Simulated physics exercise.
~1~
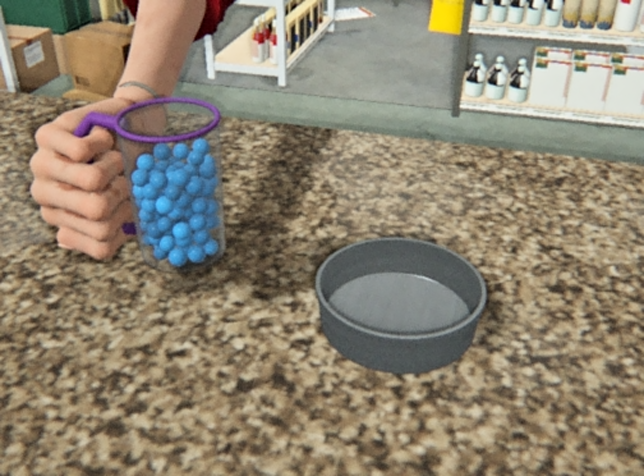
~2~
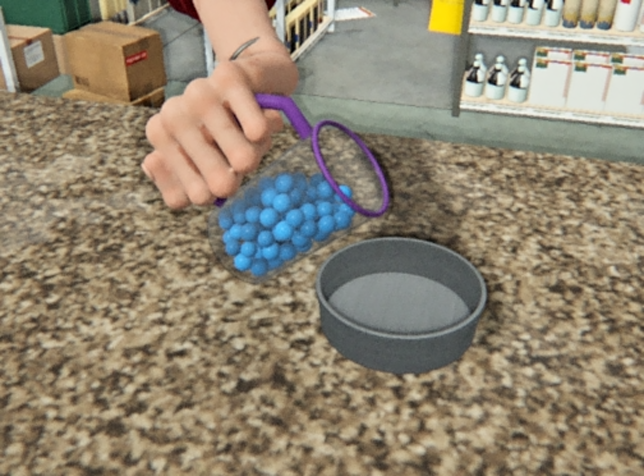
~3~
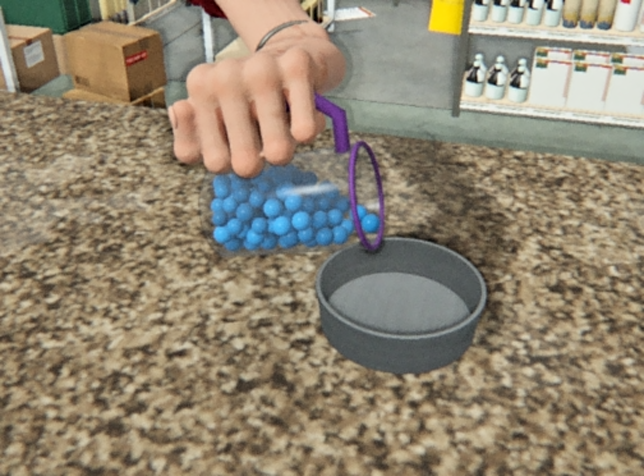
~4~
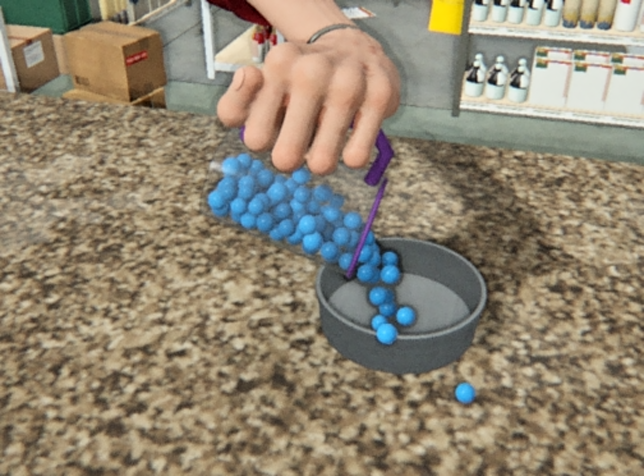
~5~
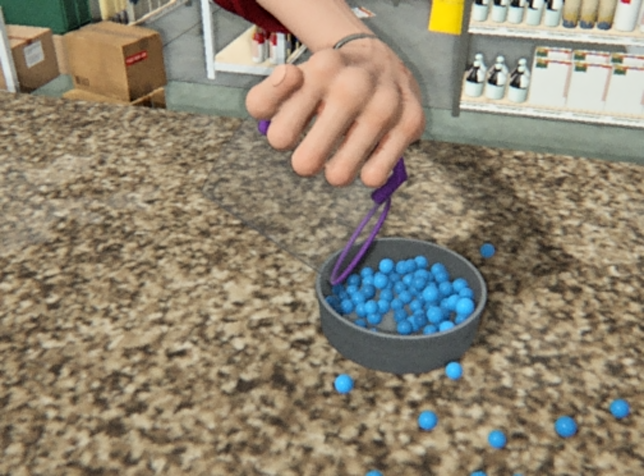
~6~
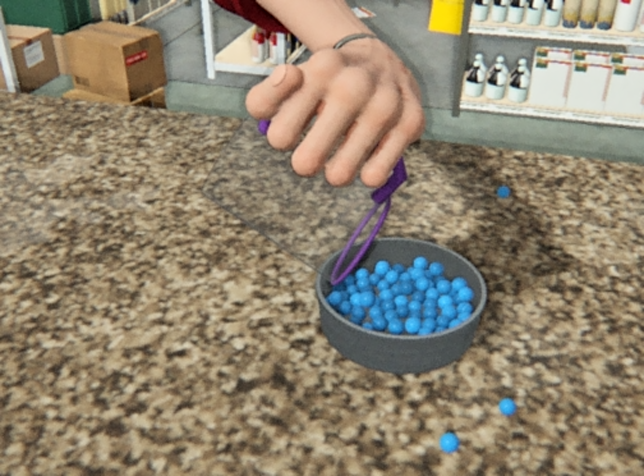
On a speckled stone counter in a shop, a hand lifts a clear cup of blue balls by its purple handle, tips it rightward and pours them into a round grey dish, leaving most in the dish while several spill and roll across the counter.
